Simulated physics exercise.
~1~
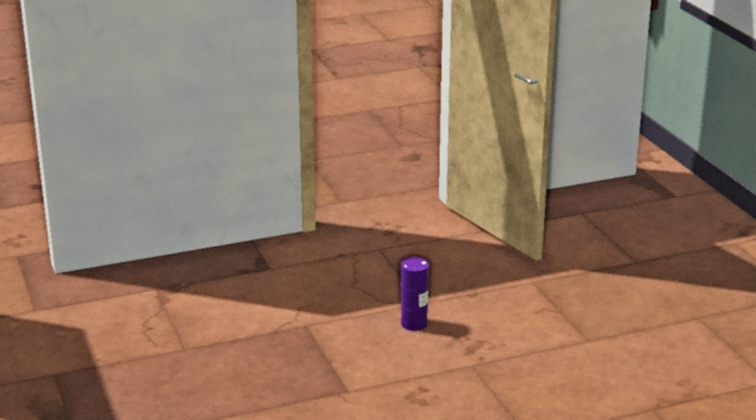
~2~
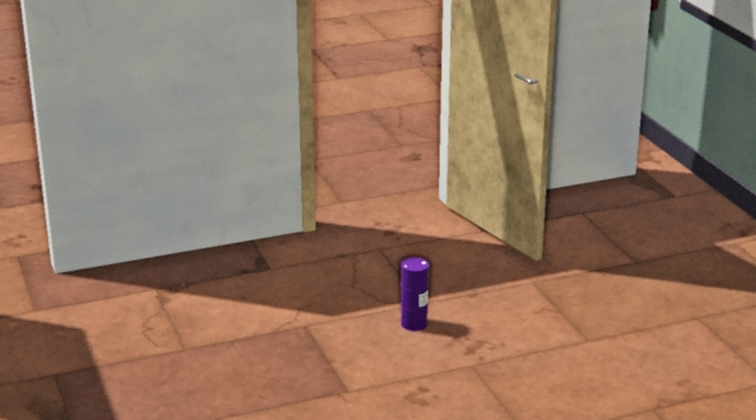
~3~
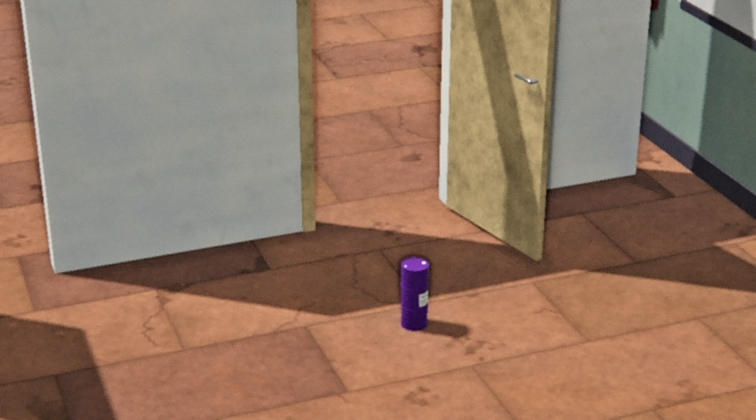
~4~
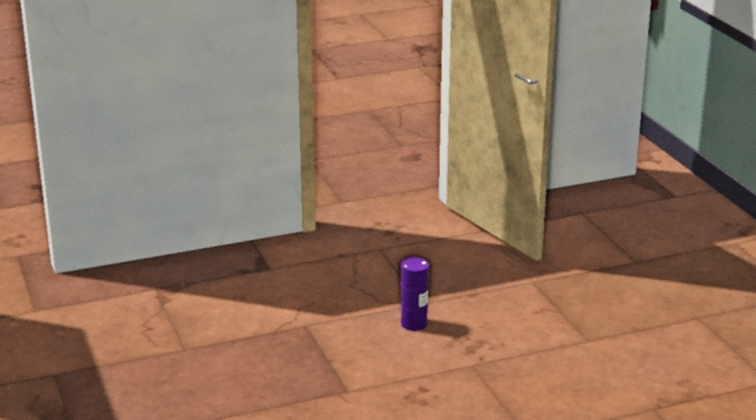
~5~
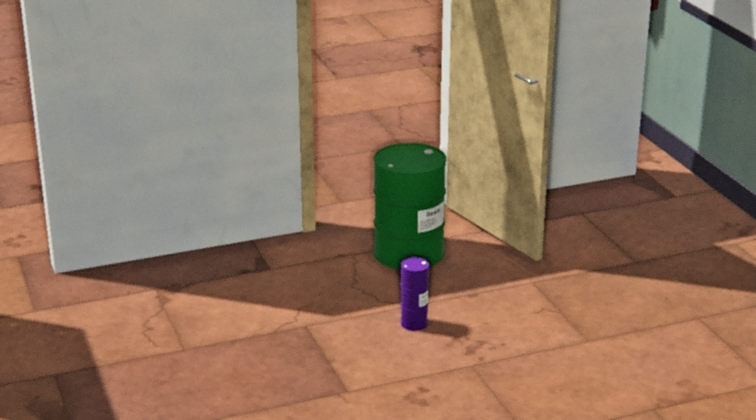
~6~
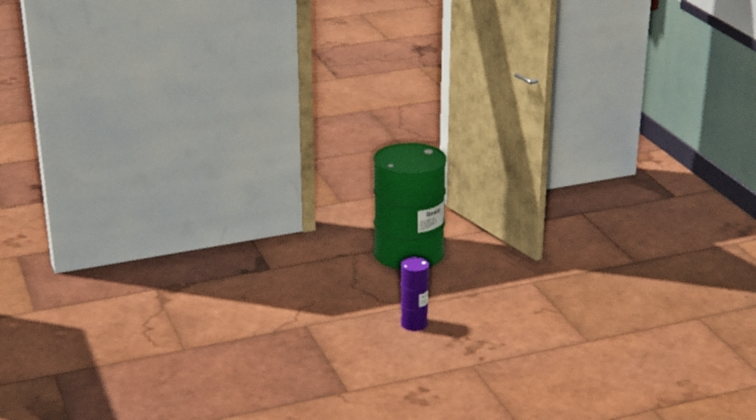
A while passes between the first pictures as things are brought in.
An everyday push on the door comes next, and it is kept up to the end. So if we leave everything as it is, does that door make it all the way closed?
It doesn't.
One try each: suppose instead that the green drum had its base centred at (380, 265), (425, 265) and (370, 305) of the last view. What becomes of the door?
1: Stays ajar; 2: Stays ajar; 3: Swings home.
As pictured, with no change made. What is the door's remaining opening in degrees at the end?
It comes to about 65°.
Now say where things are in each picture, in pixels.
In the first frame, door wide open and still; purple canister (415, 295).
In the second frame, door wide open and still; purple canister (415, 295).
In the third frame, door wide open and still; purple canister (415, 295).
In the fourth frame, door wide open and still; purple canister (415, 295).
In the fifth frame, door wide open and still; purple canister (415, 295).
In the sixth frame, door wide open and still; green drum (410, 206); purple canister (415, 295).
Then, 0.50 s past the last view, door 95° open.
Then, 0.90 s past the last view, door 81° open.
Then, 1.20 s past the last view, door 69° open.
Finally, door 66° open; both still in place. Final places as the last picture's camera would see them, green drum near (408, 206).
